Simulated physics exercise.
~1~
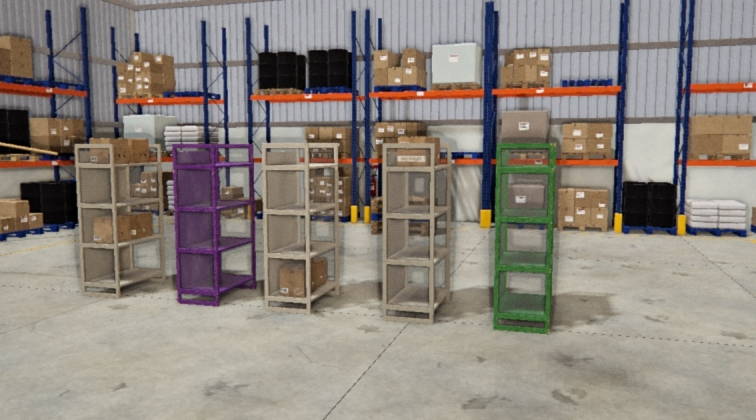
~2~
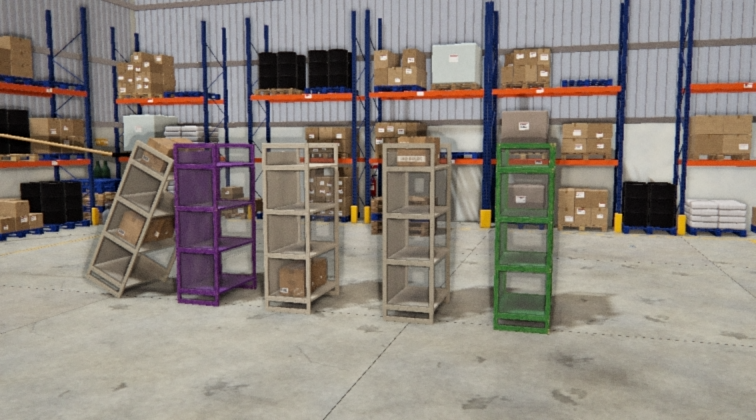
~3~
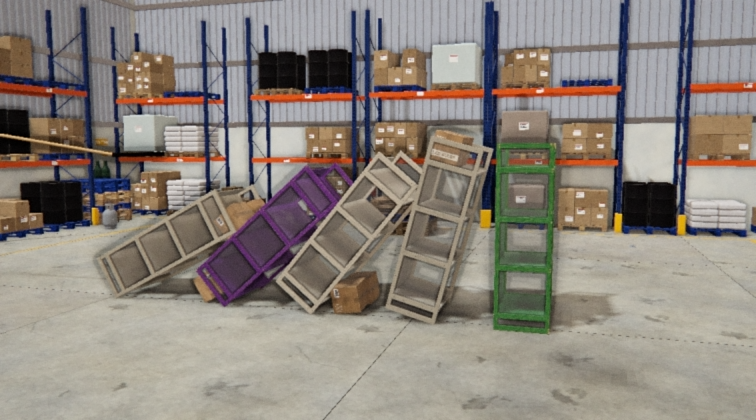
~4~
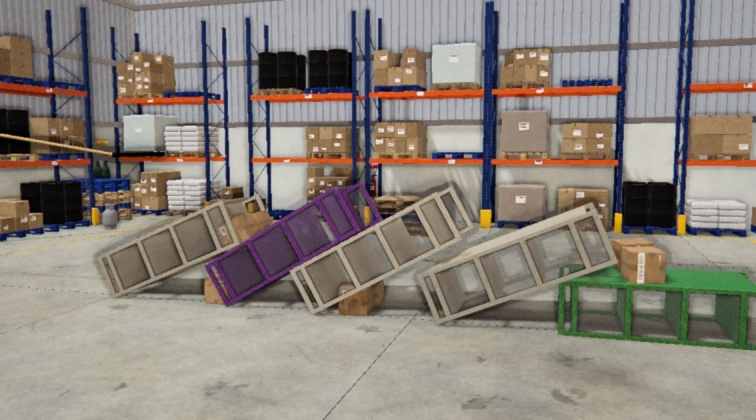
A thin pole reaches in from the left toward a row of five open shelving units on a pale concrete warehouse floor, seen from a fixed view facing tall blue and orange racks of boxes. The units are beige except for a purple one second from left and a green one at the right end. The leftmost unit tips right against the purple one, which then topples into the beige units beyond, spilling cartons. Finally the green unit falls flat to the right, while the other four rest steeply tilted in an overlapping line, with none left upright.
